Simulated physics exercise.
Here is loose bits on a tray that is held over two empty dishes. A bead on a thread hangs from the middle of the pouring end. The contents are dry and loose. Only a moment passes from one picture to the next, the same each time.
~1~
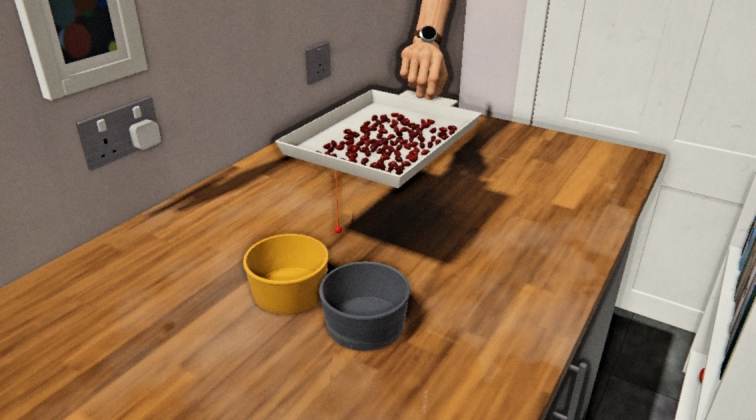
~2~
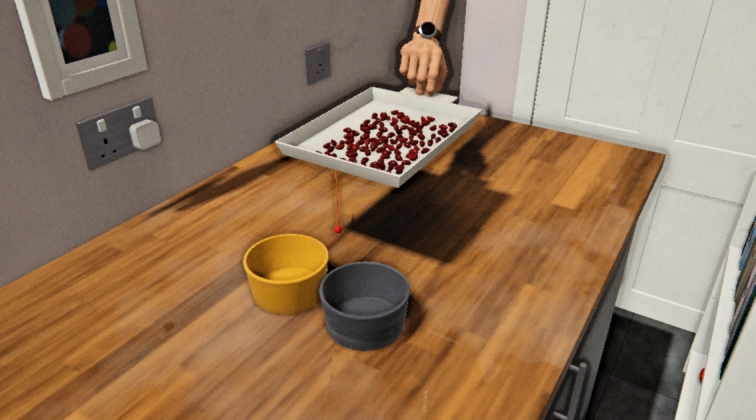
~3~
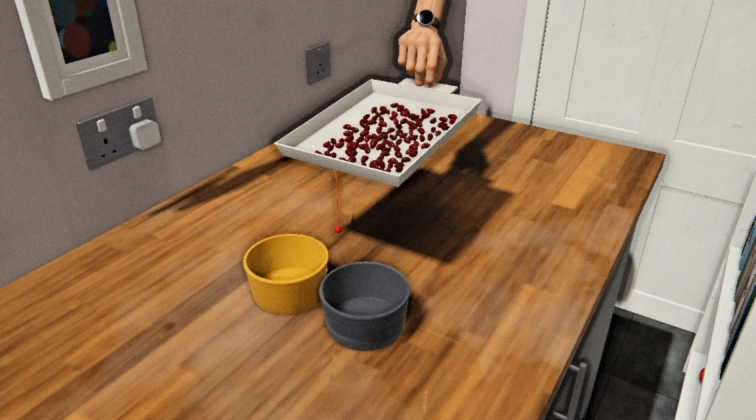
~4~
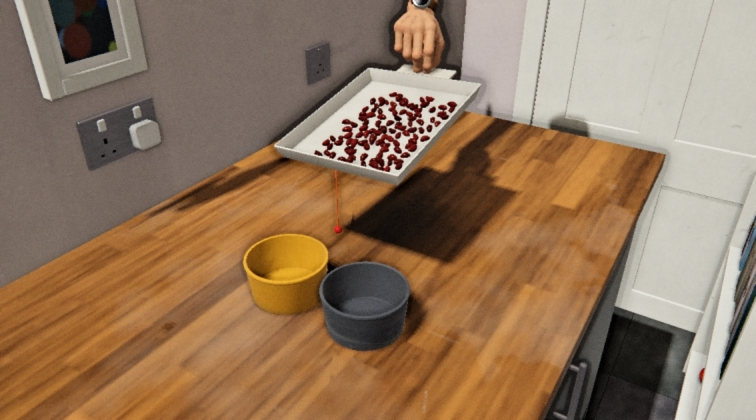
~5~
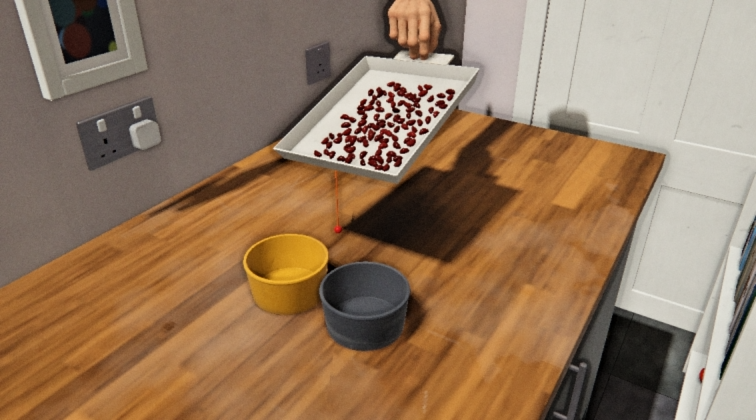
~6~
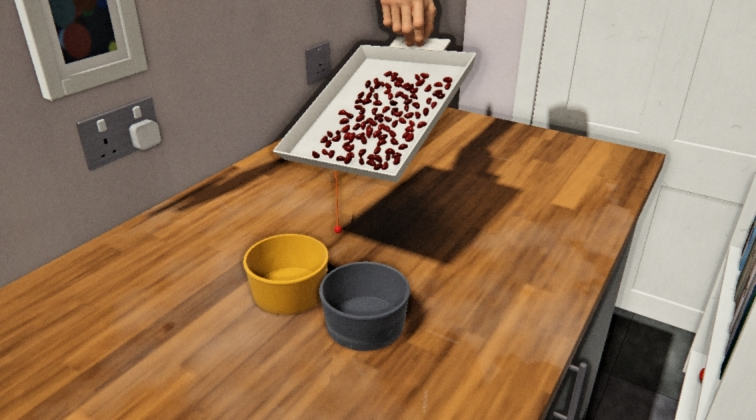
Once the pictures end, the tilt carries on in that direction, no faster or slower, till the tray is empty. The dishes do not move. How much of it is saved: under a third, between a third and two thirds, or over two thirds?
The two hold between a third and two thirds of the load.
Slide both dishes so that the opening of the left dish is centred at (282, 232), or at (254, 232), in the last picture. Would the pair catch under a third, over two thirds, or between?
The first try: Over two thirds. The second: Beyond two thirds.
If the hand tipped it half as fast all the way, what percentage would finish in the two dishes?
Near 60 %.
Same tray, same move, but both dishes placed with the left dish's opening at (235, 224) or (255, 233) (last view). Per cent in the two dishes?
Near 60 % and 80 %.
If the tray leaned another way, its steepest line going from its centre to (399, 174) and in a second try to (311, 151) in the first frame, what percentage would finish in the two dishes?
The first gives 0 %, the second 10 %.
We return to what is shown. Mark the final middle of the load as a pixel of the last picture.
Around (279, 278).
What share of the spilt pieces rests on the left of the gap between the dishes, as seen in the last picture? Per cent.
About 100 per cent.
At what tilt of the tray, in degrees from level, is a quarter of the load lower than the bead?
At about 105°.
Soon after the last picture, tray tipped steeply; nearly all on the tray; a stray few in the air.
A little later, tray tipped past a quarter turn; a small part on the tray; a stray few in the right dish; about a quarter in the left dish; about a third outside both; about a quarter in the air.
Later still, tray tipped past a quarter turn; a small part in the right dish; about half in the left dish; about half outside both.
At rest, tray tipped past a quarter turn; a small part in the right dish; about half in the left dish; about half outside both.
